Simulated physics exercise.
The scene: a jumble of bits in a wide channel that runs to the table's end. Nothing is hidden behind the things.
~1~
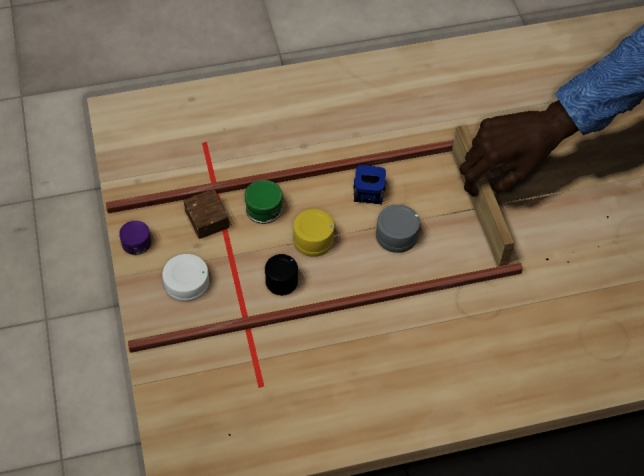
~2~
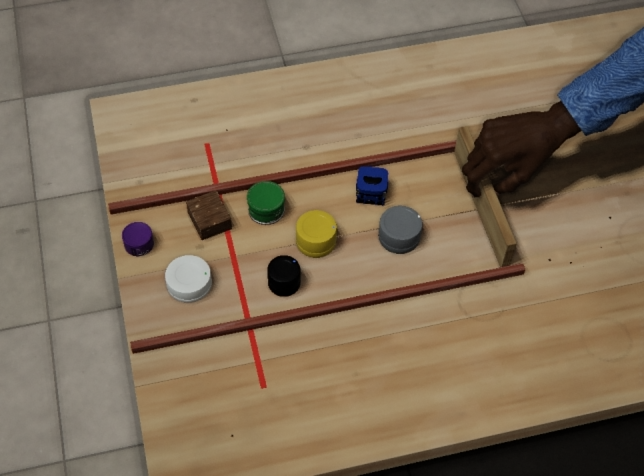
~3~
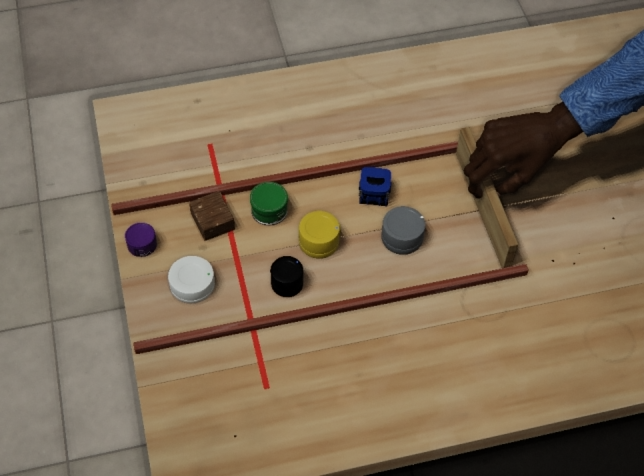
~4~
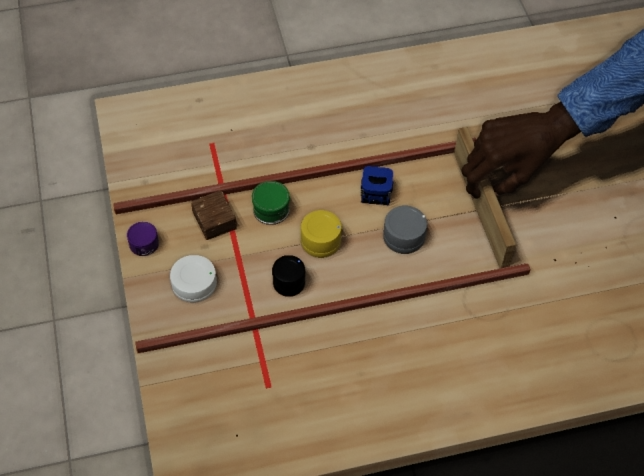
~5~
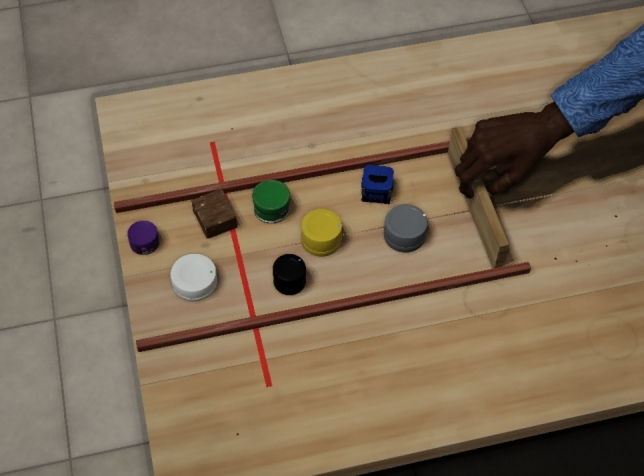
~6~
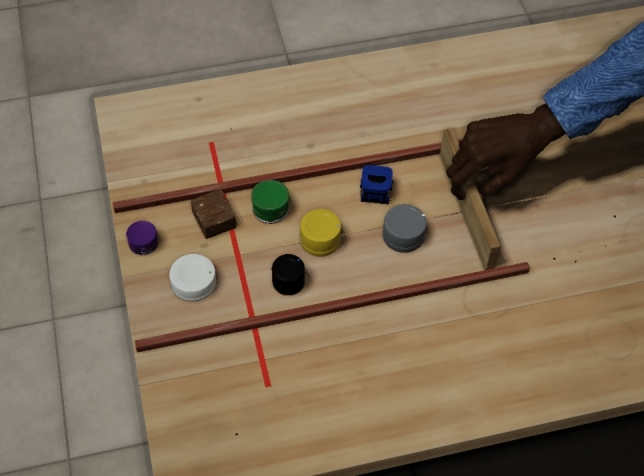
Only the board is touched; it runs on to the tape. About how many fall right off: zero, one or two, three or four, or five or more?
In the end the number that fall off is zero.
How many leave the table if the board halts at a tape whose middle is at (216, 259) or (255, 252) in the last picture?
The counts: 1 and 0.
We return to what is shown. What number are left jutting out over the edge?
It comes to 1.
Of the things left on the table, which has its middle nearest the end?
That is the purple tub.
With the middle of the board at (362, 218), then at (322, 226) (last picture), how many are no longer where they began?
3 and 5.
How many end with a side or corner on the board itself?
In contact: 4.
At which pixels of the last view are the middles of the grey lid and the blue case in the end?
First (221, 273), then (213, 210).
Soon after, none off yet; purple tub at rest near (143, 238); white lid at rest near (193, 278); brown block at rest near (213, 214).
In the end, the number that fall off is zero.
